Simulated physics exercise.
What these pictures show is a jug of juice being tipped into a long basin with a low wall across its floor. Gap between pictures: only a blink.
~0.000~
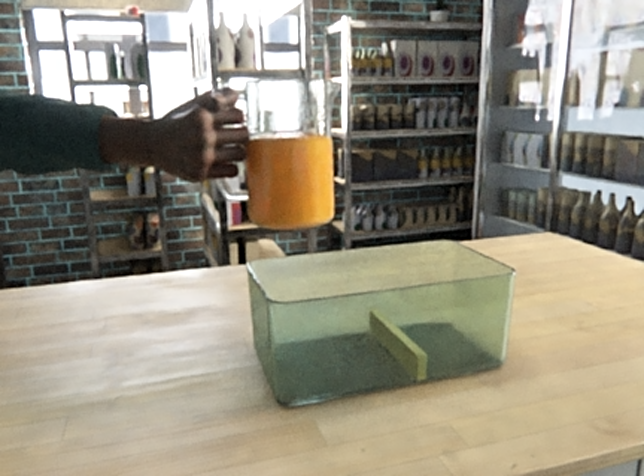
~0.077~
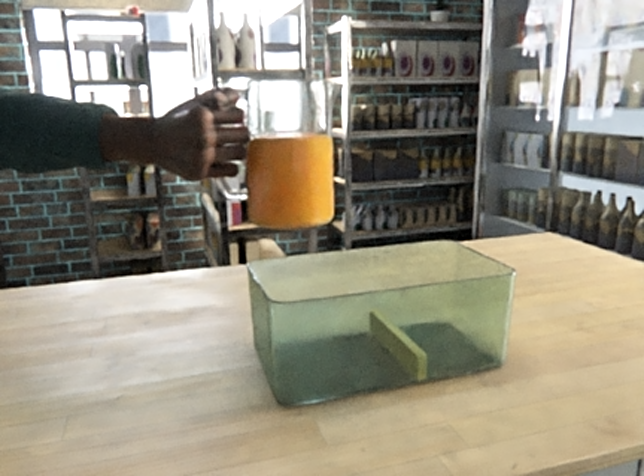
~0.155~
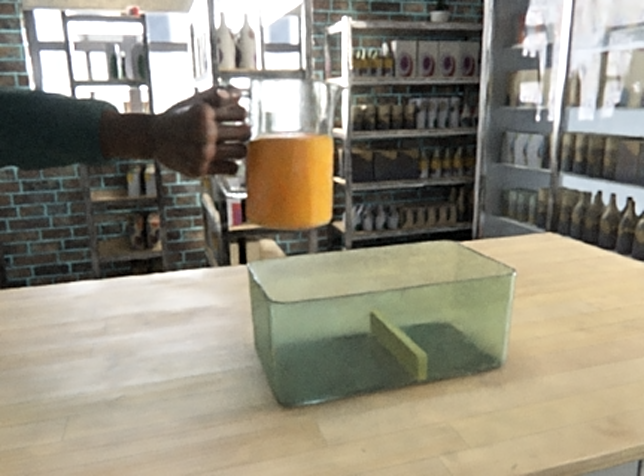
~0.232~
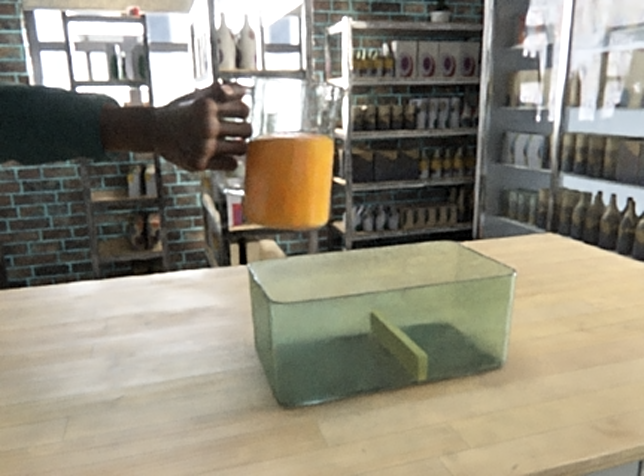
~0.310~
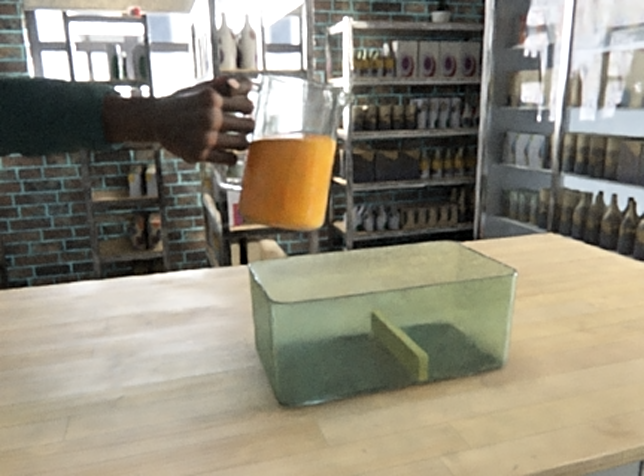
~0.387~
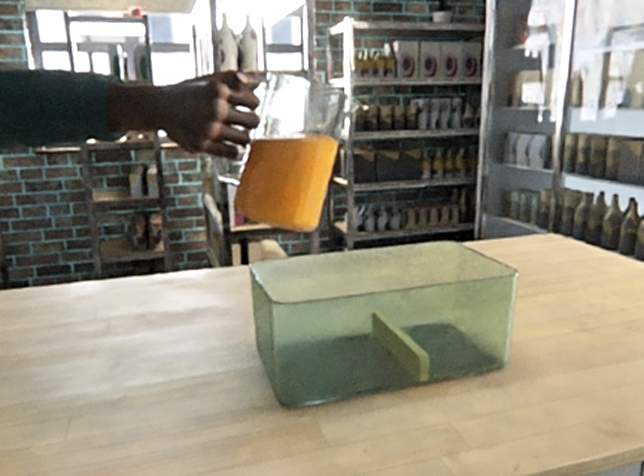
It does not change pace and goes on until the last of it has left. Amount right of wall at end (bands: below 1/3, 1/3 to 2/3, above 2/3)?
Above 2/3.
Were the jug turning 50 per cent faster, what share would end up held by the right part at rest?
About 80 per cent.
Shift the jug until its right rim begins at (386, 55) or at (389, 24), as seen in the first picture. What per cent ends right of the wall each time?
You'd get 60 percent from the first and 55 percent from the second.
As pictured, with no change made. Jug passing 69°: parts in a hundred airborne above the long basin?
Estimate: Some 5 per cent.
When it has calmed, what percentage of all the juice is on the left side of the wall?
Something like 20 per cent, roughly.
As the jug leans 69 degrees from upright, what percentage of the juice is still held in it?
Some 95 in a hundred has yet to spill out.
A moment on, the jug is tipped part way and 97 per cent is still to pour, 0 is left of the wall and 0 right of it.
Next, the jug is tipped right over and 47 per cent is still to pour, 1 is left of the wall and 31 right of it.
Then the jug is tipped right over and 5 per cent is still to pour, 14 is left of the wall and 77 right of it.
Later the jug is tipped right over and 0 per cent is still to pour, 19 is left of the wall and 81 right of it.
At rest 19 per cent lies left of the wall, 80 right of it and 1 outside.
